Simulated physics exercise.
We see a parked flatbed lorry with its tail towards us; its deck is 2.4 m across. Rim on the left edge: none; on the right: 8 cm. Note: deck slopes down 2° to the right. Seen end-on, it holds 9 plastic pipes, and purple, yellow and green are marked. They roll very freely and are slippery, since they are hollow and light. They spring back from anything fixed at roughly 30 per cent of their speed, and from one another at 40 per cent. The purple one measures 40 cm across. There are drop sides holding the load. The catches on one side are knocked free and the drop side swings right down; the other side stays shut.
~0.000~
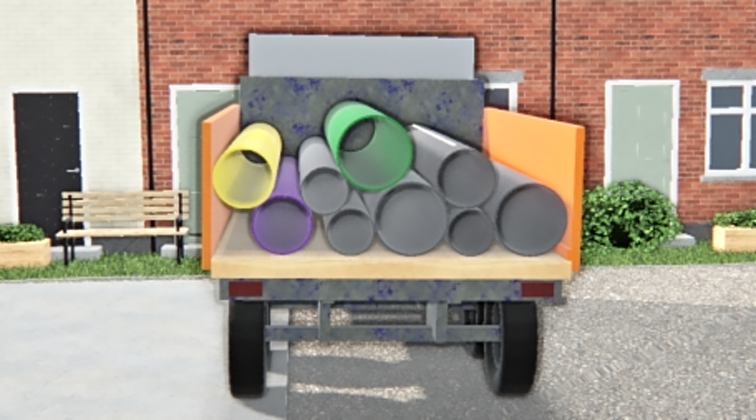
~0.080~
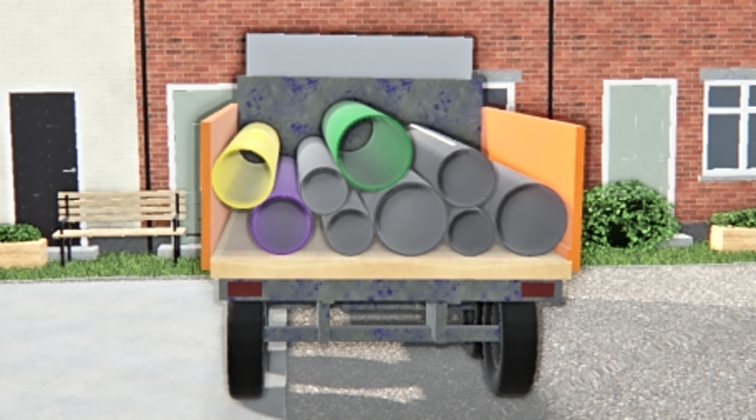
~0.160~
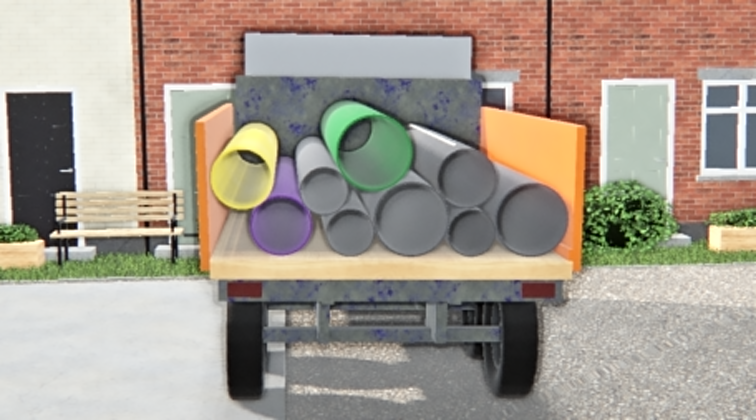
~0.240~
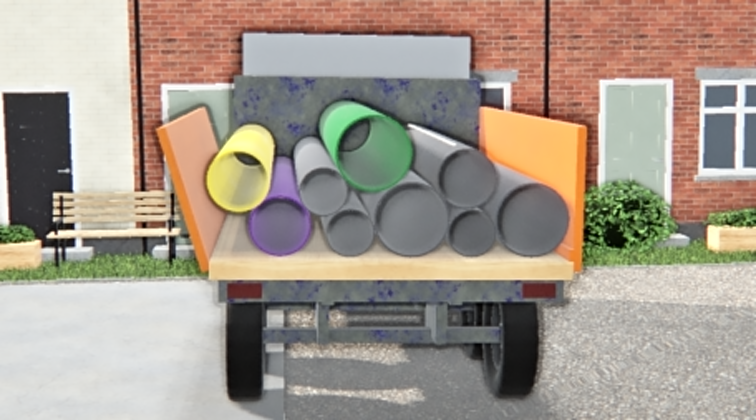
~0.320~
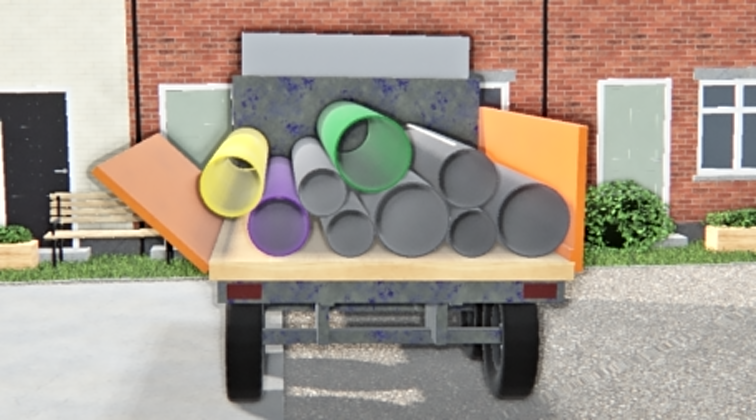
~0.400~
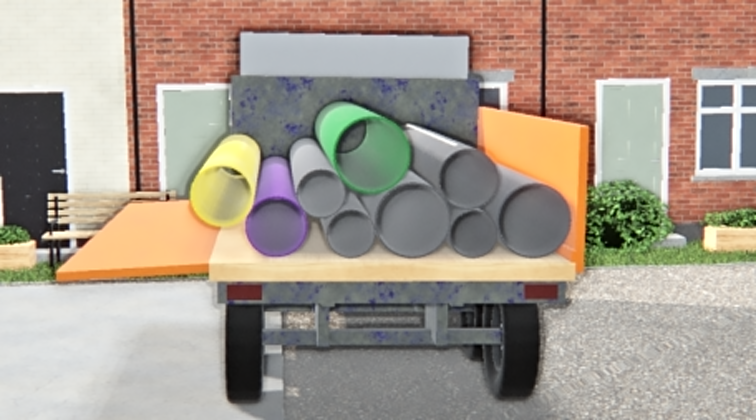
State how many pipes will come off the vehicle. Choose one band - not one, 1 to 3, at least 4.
Band: 1 to 3.
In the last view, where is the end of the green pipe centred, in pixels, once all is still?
You'll find it at roughly (12, 410) in the final picture.
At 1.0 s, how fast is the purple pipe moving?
Close to 0.6 m/s then.
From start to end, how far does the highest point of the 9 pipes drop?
It sits roughly 25 cm lower at the end.
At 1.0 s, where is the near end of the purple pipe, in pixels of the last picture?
Position: About (226, 227).
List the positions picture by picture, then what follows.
The first picture shows purple (282, 226), yellow (244, 178), green (375, 153); sides still shut; the deck slopes 2° down to the right; 5 of the 9 make up the bottom layer.
The second picture shows purple (281, 226), yellow (243, 178), green (374, 153); both sides upright.
The third picture shows purple (281, 226), yellow (242, 178), green (374, 153); sides still shut.
The fourth picture shows purple (280, 227), yellow (239, 181), green (374, 153); left board out by 15°, tip at (163, 134).
The fifth picture shows purple (278, 227), yellow (232, 186), green (373, 154); left board out by 50°, tip at (99, 173).
The sixth picture shows purple (276, 227), yellow (222, 196), green (372, 155); left board out by 95°, tip at (63, 276).
Then, 1.0 s in, purple is on the deck, 10 cm from the left edge, rolling left; yellow is dropping off the left side; green is up on others, 75 cm from the left edge, rolling left; 1 gone from the deck.
Then, 1.7 s in, purple is dropping off the left side; yellow is down on the left; green is up on others, 50 cm from the left edge, rolling left; 2 gone from the deck.
Then, 2.5 s in, purple is down on the left; yellow is down on the left; green is dropping off the left side; 3 gone from the deck.
In the end (4.8 s), purple is on the ground to the left; yellow is on the ground to the left; green is down on the left; 3 gone from the deck.
